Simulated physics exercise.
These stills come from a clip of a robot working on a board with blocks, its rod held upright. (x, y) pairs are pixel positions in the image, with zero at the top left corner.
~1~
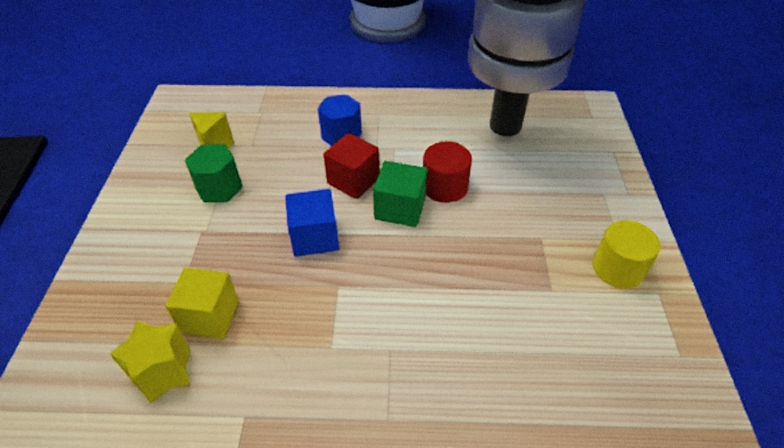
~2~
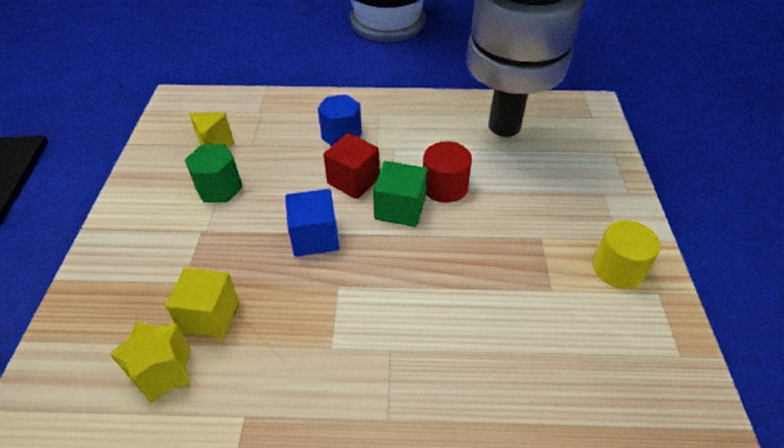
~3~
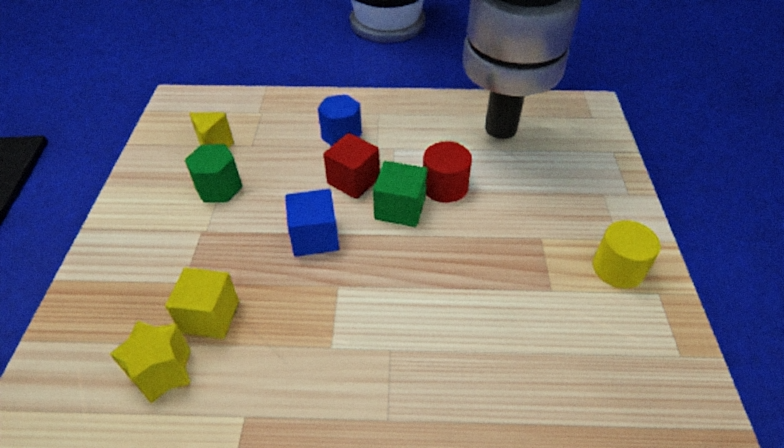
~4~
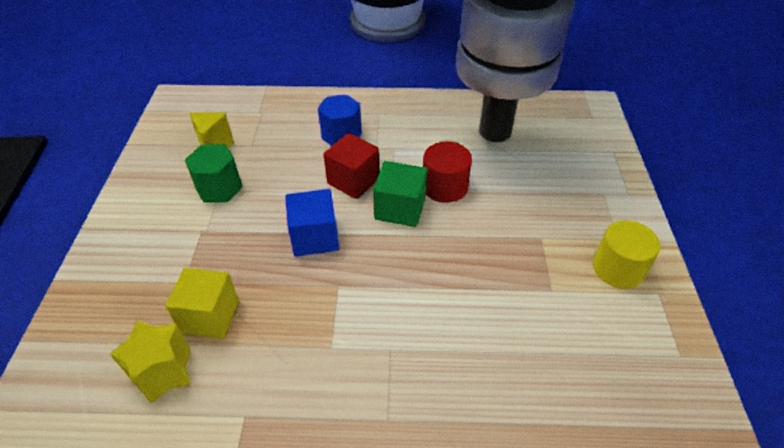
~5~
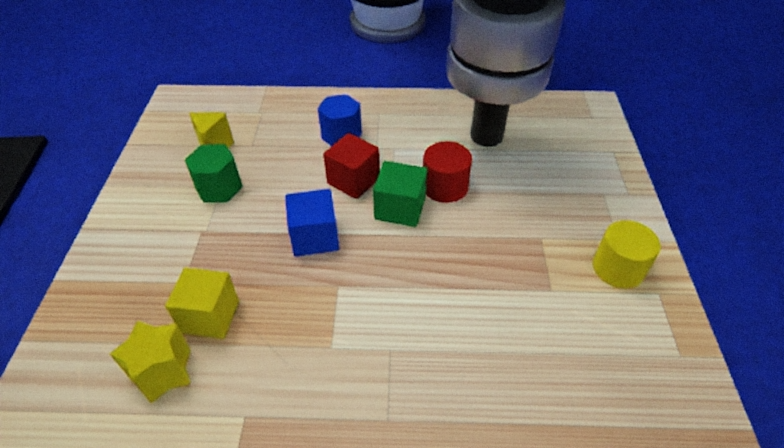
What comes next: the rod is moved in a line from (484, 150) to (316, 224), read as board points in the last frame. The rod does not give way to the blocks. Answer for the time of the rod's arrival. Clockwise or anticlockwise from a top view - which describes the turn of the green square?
My answer: Clockwise.
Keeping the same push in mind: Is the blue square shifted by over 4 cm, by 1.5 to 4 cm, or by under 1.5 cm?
It ends 1.5 to 4 cm from its spot.
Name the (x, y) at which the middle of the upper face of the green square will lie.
The middle of the upper face of the green square will lie at about (390, 197) in the picture.
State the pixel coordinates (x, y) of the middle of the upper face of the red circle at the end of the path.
Just about (435, 179).
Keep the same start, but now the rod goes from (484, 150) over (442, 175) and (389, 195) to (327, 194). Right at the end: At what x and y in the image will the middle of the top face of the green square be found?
Its top middle is near (385, 198).
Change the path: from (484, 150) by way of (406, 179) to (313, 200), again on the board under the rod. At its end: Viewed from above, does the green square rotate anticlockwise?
Going by the path, no.
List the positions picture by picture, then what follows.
The first frame shows rod tip (505, 126); block tops, blue square (310, 207); red square (351, 150); green square (401, 178); red circle (448, 156).
The second frame shows rod (504, 127); blocks unchanged.
The third frame shows rod (501, 129); blocks unchanged.
The fourth frame shows rod (495, 132); blocks unchanged.
The fifth frame shows rod (487, 136); blue square (310, 207); red square (351, 150); green square (401, 178); red circle (448, 156).
The first path, step by step. One third of the way, rod (434, 160); green square (395, 189), turned 40° clockwise; red circle (437, 172).
Two thirds of the way, rod (377, 184); red square (348, 150); green square (391, 195), turned 55° clockwise; red circle (435, 179).
At the end, rod (314, 211); blue square (286, 226), turned 30° anticlockwise; red square (343, 150), turned 20° clockwise; green square (390, 197), turned 45° clockwise; red circle (435, 179).
